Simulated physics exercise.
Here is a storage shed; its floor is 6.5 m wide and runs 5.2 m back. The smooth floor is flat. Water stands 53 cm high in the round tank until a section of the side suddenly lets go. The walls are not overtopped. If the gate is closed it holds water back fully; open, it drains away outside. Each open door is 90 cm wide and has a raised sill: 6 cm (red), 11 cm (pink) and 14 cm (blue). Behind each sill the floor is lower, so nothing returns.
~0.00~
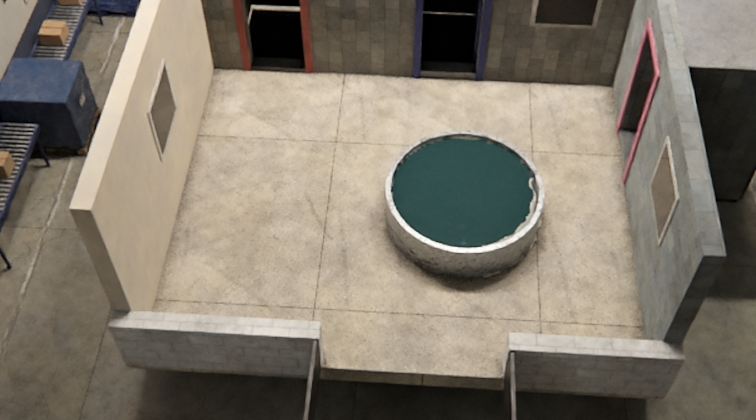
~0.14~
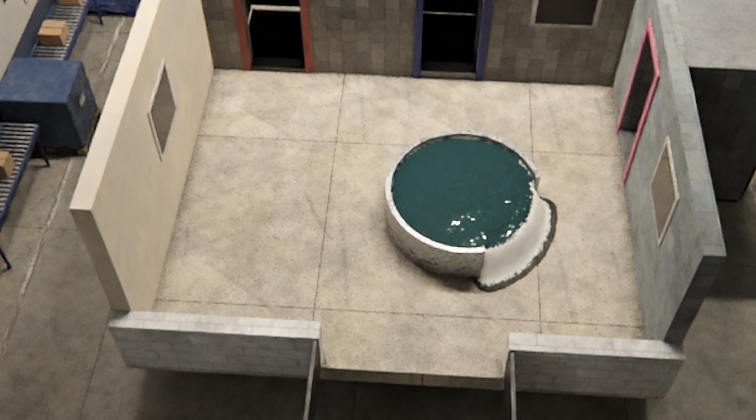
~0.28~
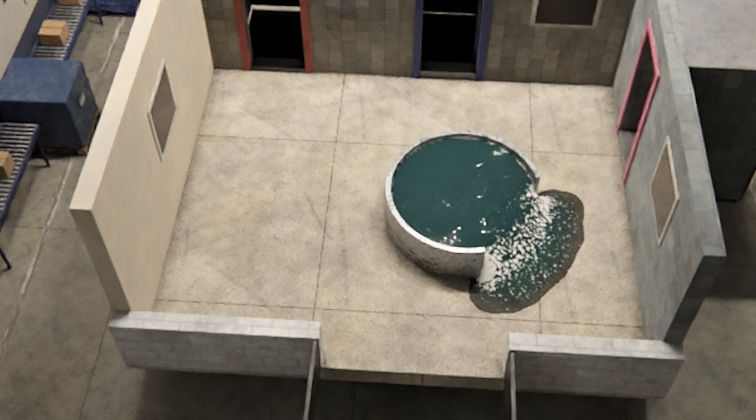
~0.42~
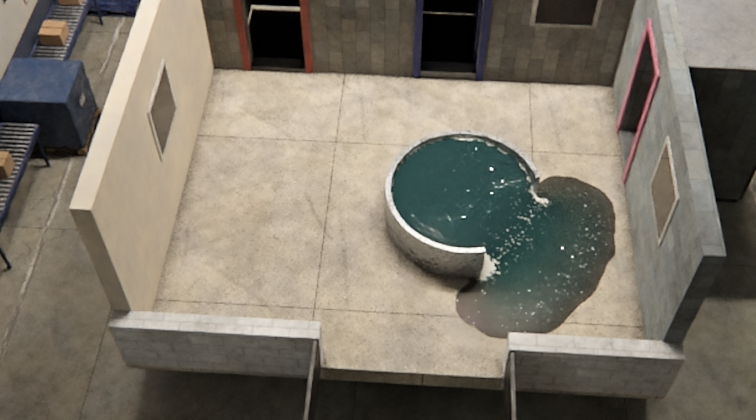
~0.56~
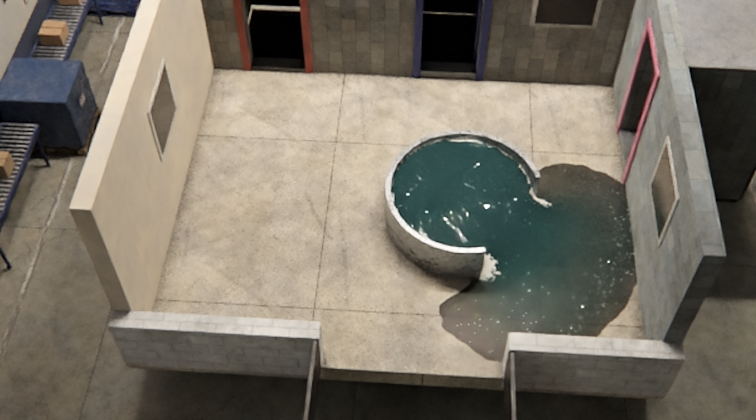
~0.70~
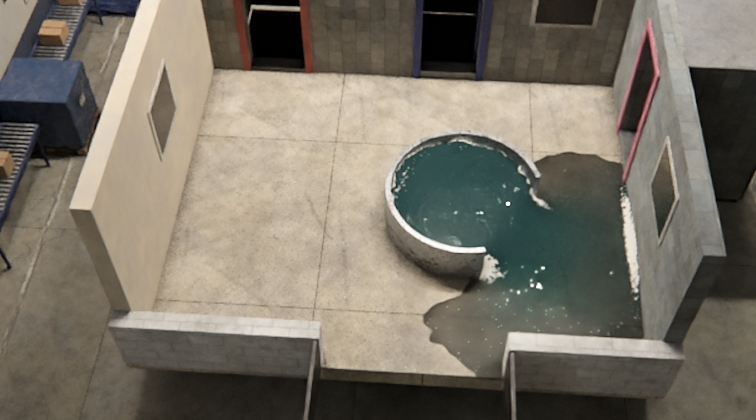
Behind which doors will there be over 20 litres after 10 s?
The water let in: At the red door it does not reach the limit; at the pink door it stays under the limit; at the blue door it does not reach the limit.
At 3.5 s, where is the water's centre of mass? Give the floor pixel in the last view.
At about (527, 247).
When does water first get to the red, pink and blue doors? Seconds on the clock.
Red 5.5 s, pink 0.9 s, blue 3.4 s.
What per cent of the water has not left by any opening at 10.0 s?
About 84 per cent.
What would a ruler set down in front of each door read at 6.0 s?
In cm: Red 2, pink 6, blue 6.
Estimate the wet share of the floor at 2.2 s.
About 25 per cent.
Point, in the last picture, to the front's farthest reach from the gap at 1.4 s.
Near (616, 114).
After 1.4 s water covers 20 % of the floor and is deepest (46 cm) near (647, 357); red door not reached, pink door 7 cm at the sill, 0 L in, blue door not reached.
After 2.2 s water covers 25 % of the floor and is deepest (38 cm) near (647, 357); red door not reached, pink door 7 cm at the sill, 0 L in, blue door not reached.
After 3.5 s water covers 45 % of the floor and is deepest (19 cm) near (634, 369); red door not reached, pink door 7 cm at the sill, 0 L in, blue door 2 cm at the sill, 0 L in.
After 6.0 s water covers 75 % of the floor and is deepest (14 cm) near (613, 90); red door 2 cm at the sill, 0 L in, pink door 6 cm at the sill, 0 L in, blue door 6 cm at the sill, 0 L in.
After 10.0 s water covers 95 % of the floor and is deepest (8 cm) near (275, 98); red door 8 cm at the sill, 1 L in, pink door 5 cm at the sill, 0 L in, blue door 4 cm at the sill, 0 L in.
